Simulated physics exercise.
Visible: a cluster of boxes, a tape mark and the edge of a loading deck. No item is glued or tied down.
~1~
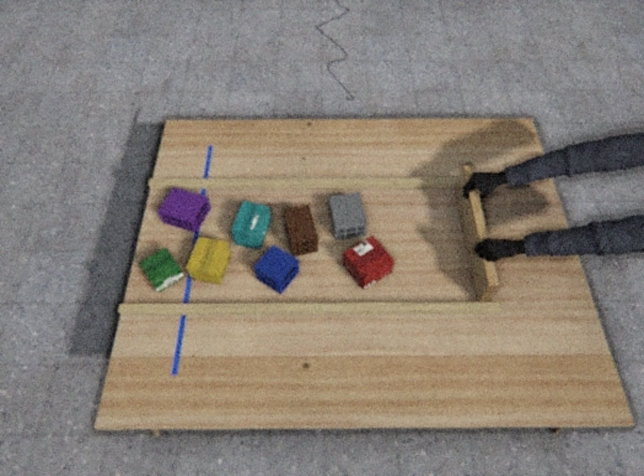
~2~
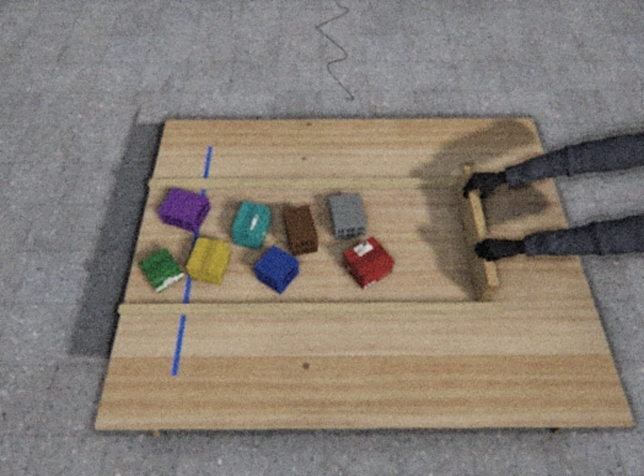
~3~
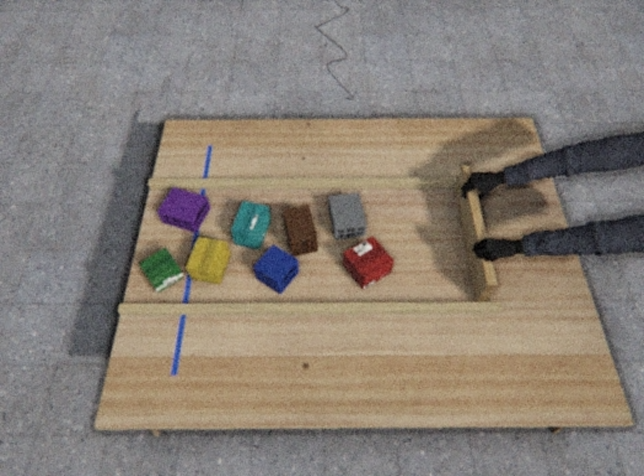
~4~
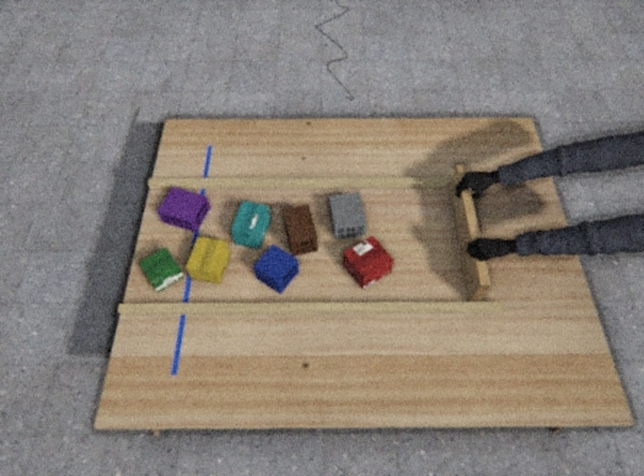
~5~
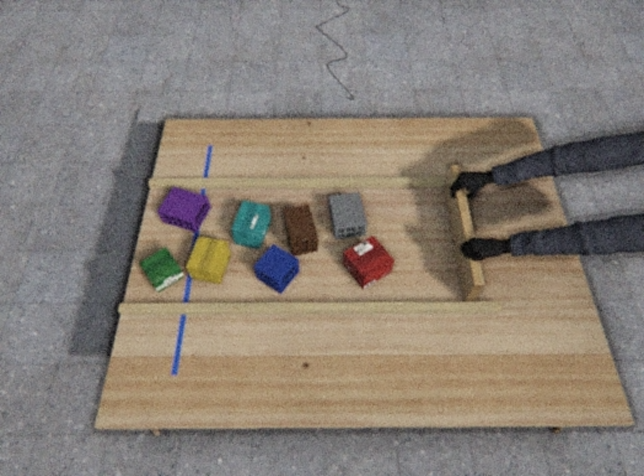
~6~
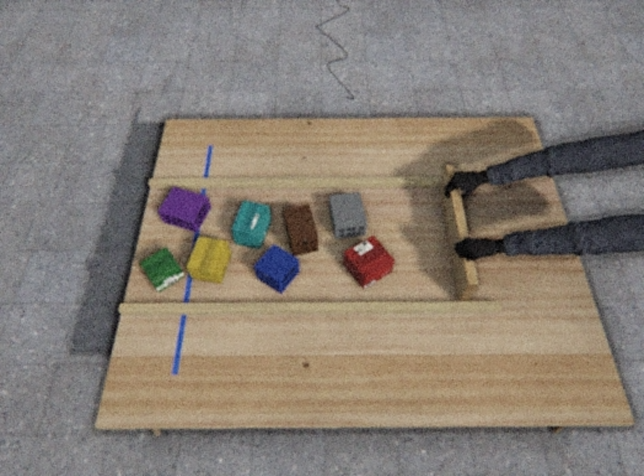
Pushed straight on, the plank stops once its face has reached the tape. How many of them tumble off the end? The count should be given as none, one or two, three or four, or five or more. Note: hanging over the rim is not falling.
Watching this, the number dropping off is three to four.
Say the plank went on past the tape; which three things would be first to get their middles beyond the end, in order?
First comes the green parcel, followed by the purple crate, and then the yellow box.
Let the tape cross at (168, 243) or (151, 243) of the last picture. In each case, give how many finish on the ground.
It comes to 6, then 8.
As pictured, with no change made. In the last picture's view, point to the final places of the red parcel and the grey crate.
The first near (172, 255), the second near (182, 215).
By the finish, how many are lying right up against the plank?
At rest, 2 are in contact.
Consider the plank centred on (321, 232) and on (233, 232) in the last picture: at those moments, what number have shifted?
At the first spot 5, then 8.
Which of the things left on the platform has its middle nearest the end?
The blue crate is the one.
Soon after, none off yet; green parcel at rest near (162, 270); purple crate at rest near (185, 210); yellow box at rest near (210, 260).
Then, none off yet; green parcel moved about its own width near (125, 269); purple crate moved about its own width near (145, 207); yellow box moved about its own width near (157, 264).
By the end, the number that fall off is three or four; fallen, turquoise parcel, yellow box, purple crate and green parcel.
